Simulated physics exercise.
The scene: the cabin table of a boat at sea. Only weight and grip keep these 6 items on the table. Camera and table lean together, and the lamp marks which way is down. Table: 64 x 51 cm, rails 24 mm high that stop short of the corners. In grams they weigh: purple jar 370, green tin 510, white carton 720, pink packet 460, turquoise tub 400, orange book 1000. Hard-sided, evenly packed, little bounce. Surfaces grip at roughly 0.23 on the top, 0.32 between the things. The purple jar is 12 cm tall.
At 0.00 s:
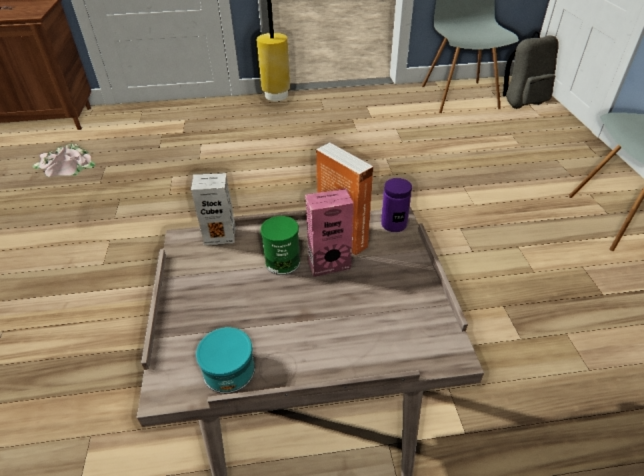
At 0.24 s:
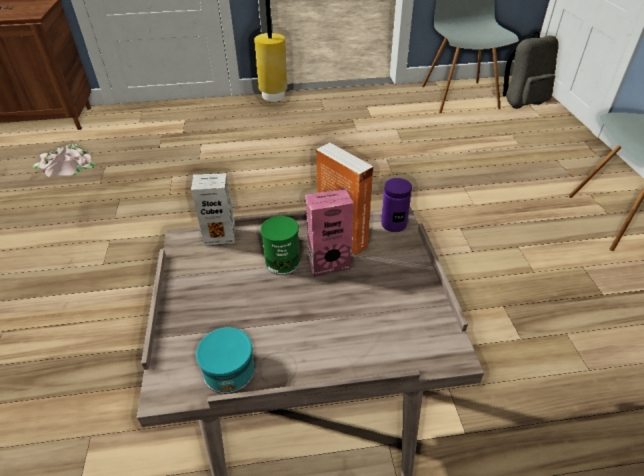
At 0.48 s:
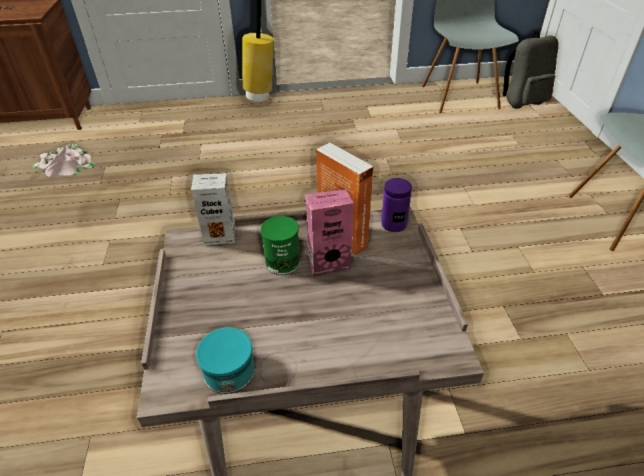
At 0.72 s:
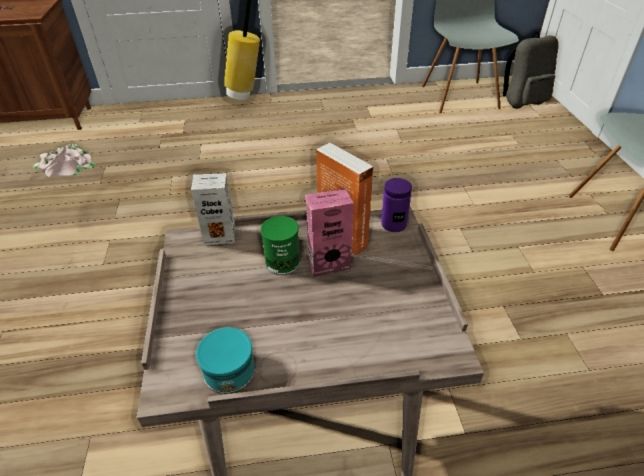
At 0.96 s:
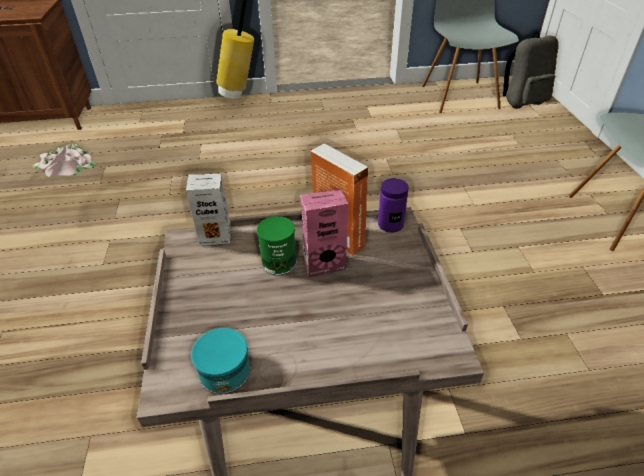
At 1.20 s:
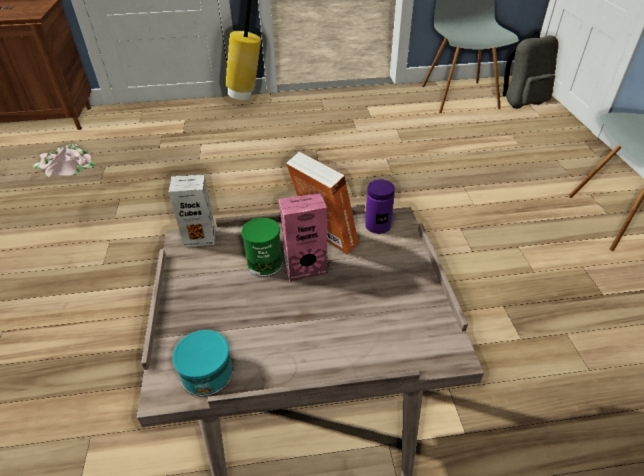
The things on the wooden table stayed put at first while a hanging yellow cylinder swung left; then the jar, tins, boxes and tub all slid a little left, and the orange one leaned over.
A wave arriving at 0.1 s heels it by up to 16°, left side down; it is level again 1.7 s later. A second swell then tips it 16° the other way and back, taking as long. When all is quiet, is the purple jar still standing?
The purple jar stays upright.
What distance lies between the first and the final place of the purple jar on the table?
About 0 cm.
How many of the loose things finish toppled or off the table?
1 of them.
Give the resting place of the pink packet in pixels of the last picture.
Near (255, 280).
After 1.50 s, heel 4°, left side down; purple jar slid 7 cm near (368, 208); orange book tipped 56° from how it sat; pink packet slid 19 cm.
After 2.80 s, heel 15°, right side down; purple jar slid 5 cm near (378, 207); orange book on its side; pink packet slid 26 cm.
At rest (4.0 s), tipped over on the table, orange book; not toppled but over 5 cm from the start, green tin and pink packet; the other 3 in place, give or take 5 cm. In the last view, purple jar near (396, 205).
